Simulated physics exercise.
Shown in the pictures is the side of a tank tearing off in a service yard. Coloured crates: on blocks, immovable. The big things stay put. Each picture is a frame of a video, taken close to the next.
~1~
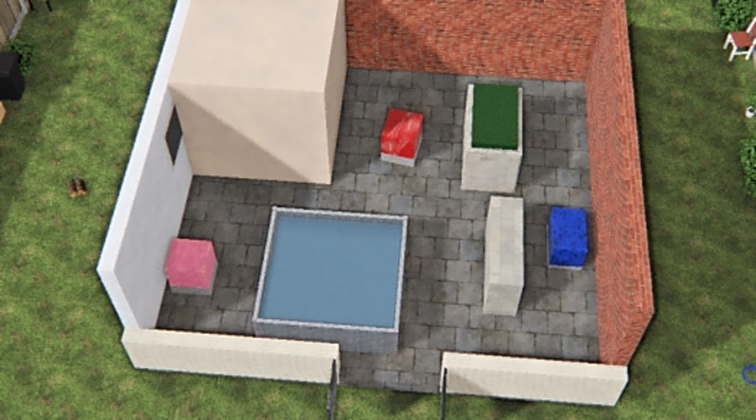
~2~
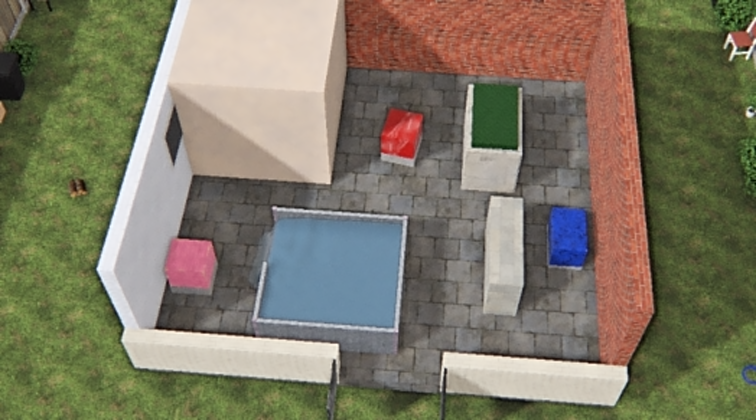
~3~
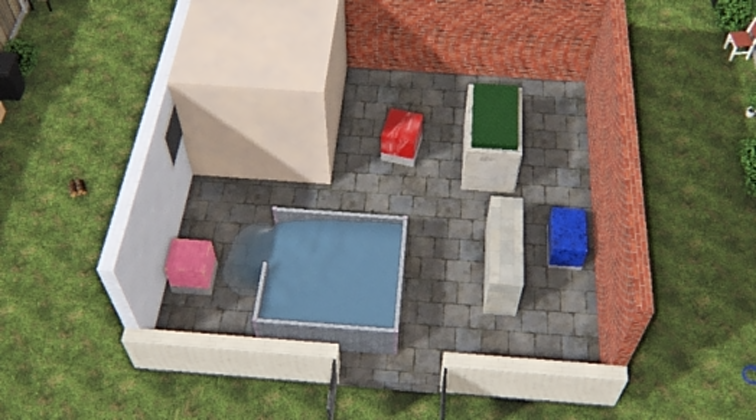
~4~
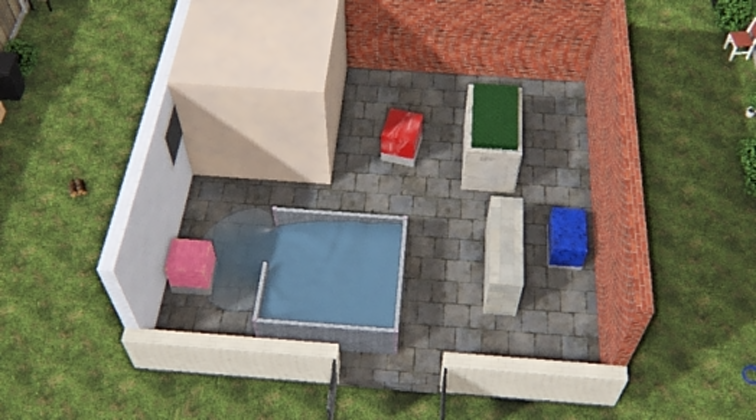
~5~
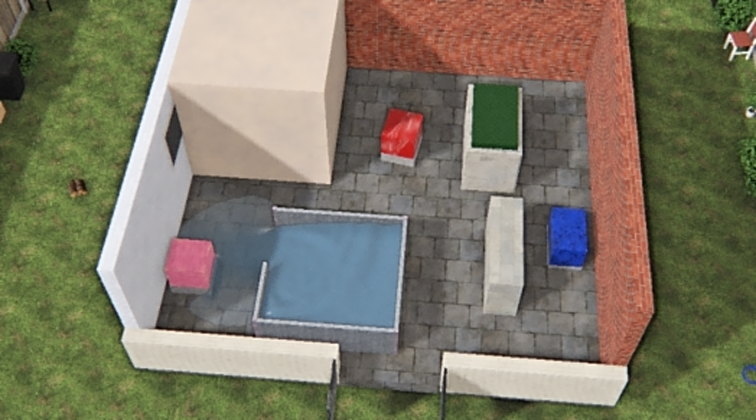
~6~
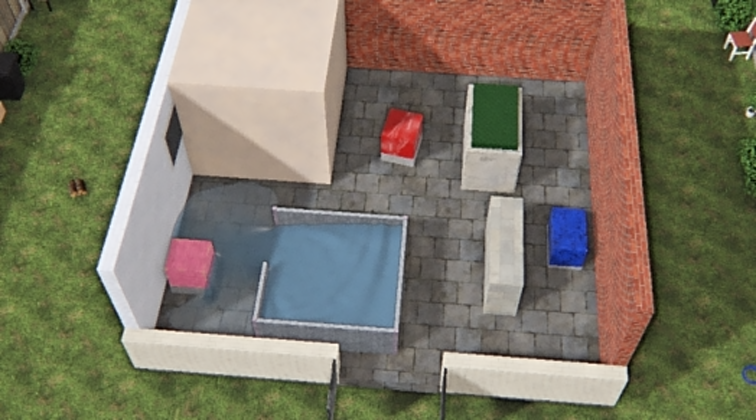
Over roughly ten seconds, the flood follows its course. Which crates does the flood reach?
The red crate has no water on it afterwards; the blue crate has water on it afterwards; the pink crate has water on it afterwards.
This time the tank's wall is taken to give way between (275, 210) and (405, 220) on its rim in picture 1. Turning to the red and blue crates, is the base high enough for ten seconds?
Note: Red crate is overtopped; blue crate is overtopped.
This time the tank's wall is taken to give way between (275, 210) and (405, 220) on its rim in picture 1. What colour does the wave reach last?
It's the one in blue.
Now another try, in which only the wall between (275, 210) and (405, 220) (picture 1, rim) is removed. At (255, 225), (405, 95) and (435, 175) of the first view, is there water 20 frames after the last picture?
In sequence: Inundated, inundated, inundated.
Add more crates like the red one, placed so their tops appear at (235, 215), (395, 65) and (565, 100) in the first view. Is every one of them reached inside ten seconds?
Taking them in order, the first is flooded, the second is untouched and the third is untouched.
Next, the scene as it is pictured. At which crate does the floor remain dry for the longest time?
It's the crate marked blue.
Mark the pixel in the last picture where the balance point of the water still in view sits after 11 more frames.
Near (284, 273).
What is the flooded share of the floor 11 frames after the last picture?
Estimate: Some 20 in a hundred.
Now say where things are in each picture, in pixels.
The first frame shows still water in the tank at (333, 270).
In the second frame, water pours out at (274, 252) and has run to (258, 285).
In the third frame, the front is at (231, 283), out from the gap at (275, 254).
In the fourth frame, the front is at a hidden place, out from the gap at (275, 254).
In the fifth frame, water pours out at (275, 254) and has run to (179, 234).
In the sixth frame, water pours out at (275, 254) and has run to (187, 202).
A moment on, water covers 15 % of the floor; the red crate not reached, the blue crate not reached, the pink crate water round its plinth.
Next, water covers 20 % of the floor; the red crate not reached, the blue crate not reached, the pink crate water round its plinth.
Then, water covers 40 % of the floor; the red crate water round its plinth, the blue crate not reached, the pink crate water round its plinth.
Later, water covers 70 % of the floor; the red crate water round its plinth, the blue crate water round its plinth, the pink crate water round its plinth.
In the end, water covers 95 % of the floor; the red crate stayed above the water, the blue crate was topped, the pink crate was topped.
